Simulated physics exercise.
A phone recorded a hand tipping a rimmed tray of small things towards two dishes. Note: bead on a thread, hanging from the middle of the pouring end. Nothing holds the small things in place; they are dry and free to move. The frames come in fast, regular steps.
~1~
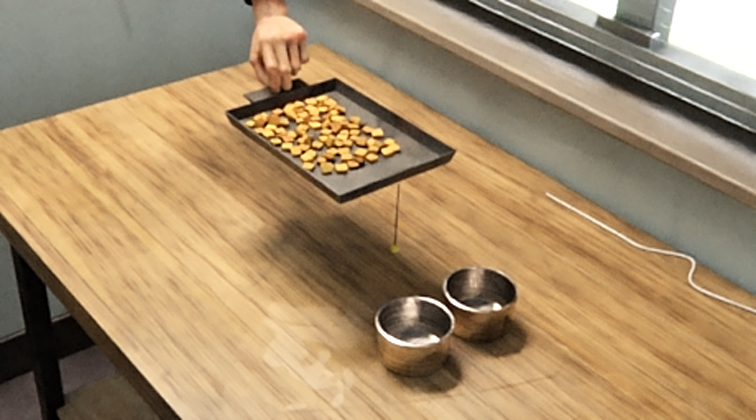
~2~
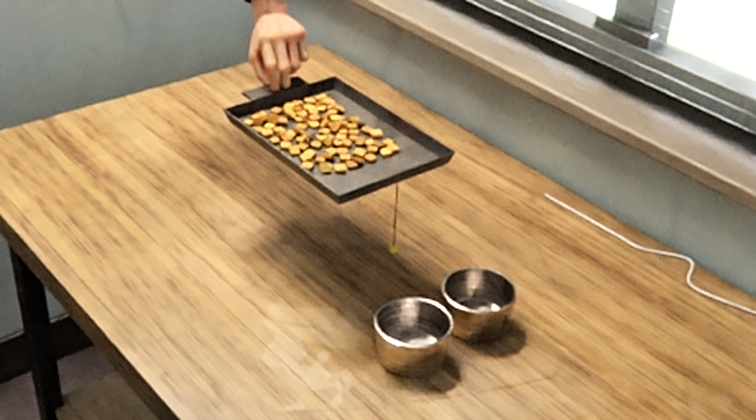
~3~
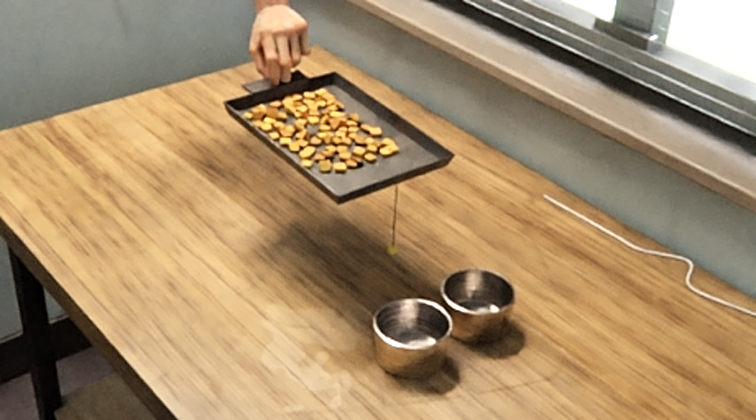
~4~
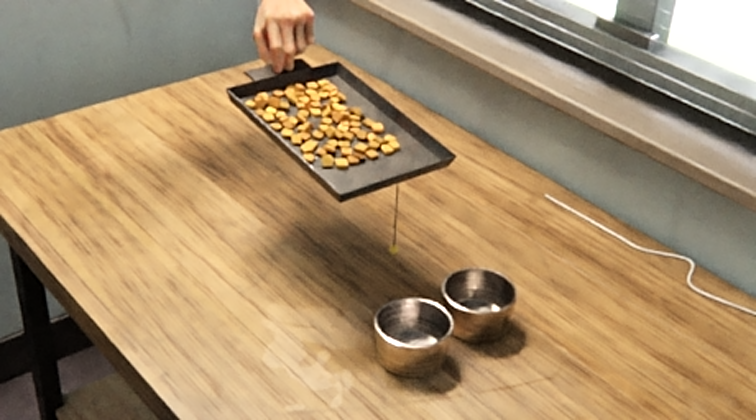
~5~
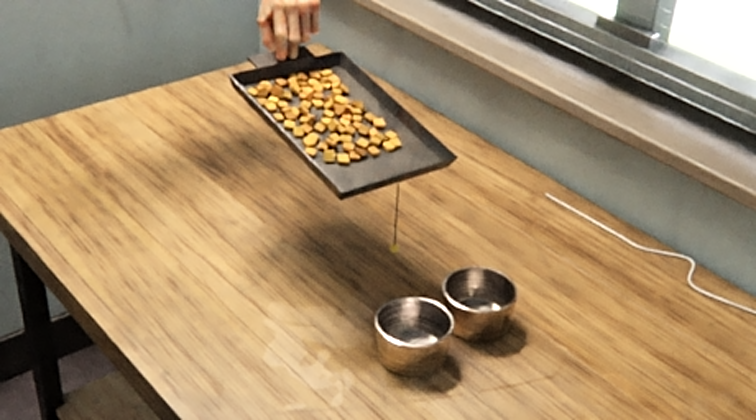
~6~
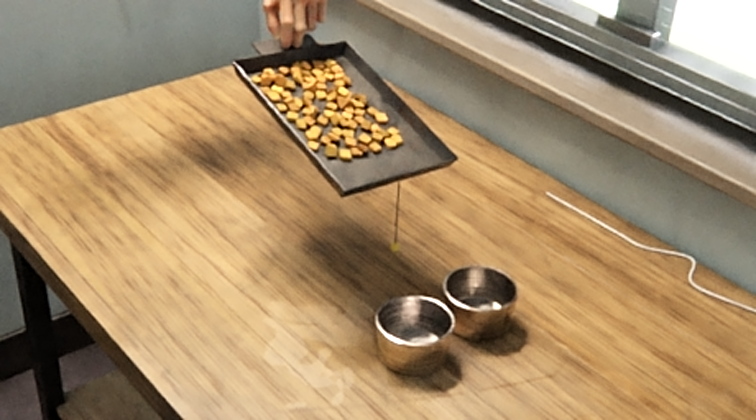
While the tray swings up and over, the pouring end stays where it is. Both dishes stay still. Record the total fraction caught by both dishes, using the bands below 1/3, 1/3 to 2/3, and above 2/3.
I expect the dishes to end up with a share smaller than a third of the load.
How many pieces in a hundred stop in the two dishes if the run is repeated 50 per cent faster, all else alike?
Roughly 0 percent.
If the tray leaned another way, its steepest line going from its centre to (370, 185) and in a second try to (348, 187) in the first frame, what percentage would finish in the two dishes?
In order: About 0, then 0 percent.
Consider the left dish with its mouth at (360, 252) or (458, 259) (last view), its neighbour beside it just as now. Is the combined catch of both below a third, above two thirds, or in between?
Position 1 - less than a third; position 2 - between a third and two thirds.
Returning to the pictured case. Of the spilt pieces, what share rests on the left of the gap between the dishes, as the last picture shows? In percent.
I make it about 40 percent or so.
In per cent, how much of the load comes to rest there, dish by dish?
Left dish 0, right dish 0 %.
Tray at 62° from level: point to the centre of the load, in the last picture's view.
Somewhere around pixel (419, 147) in the last picture.
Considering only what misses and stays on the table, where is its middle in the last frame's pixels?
(450, 279), roughly.
Soon, tray tipped steeply; all on the tray.
A while on, tray tipped past a quarter turn; about half on the tray; about a third outside both; a small part in the air.
Towards the end, tray tipped past a quarter turn; all outside both.
Finally, tray tipped past a quarter turn; none in the left dish; none in the right dish; all outside both.
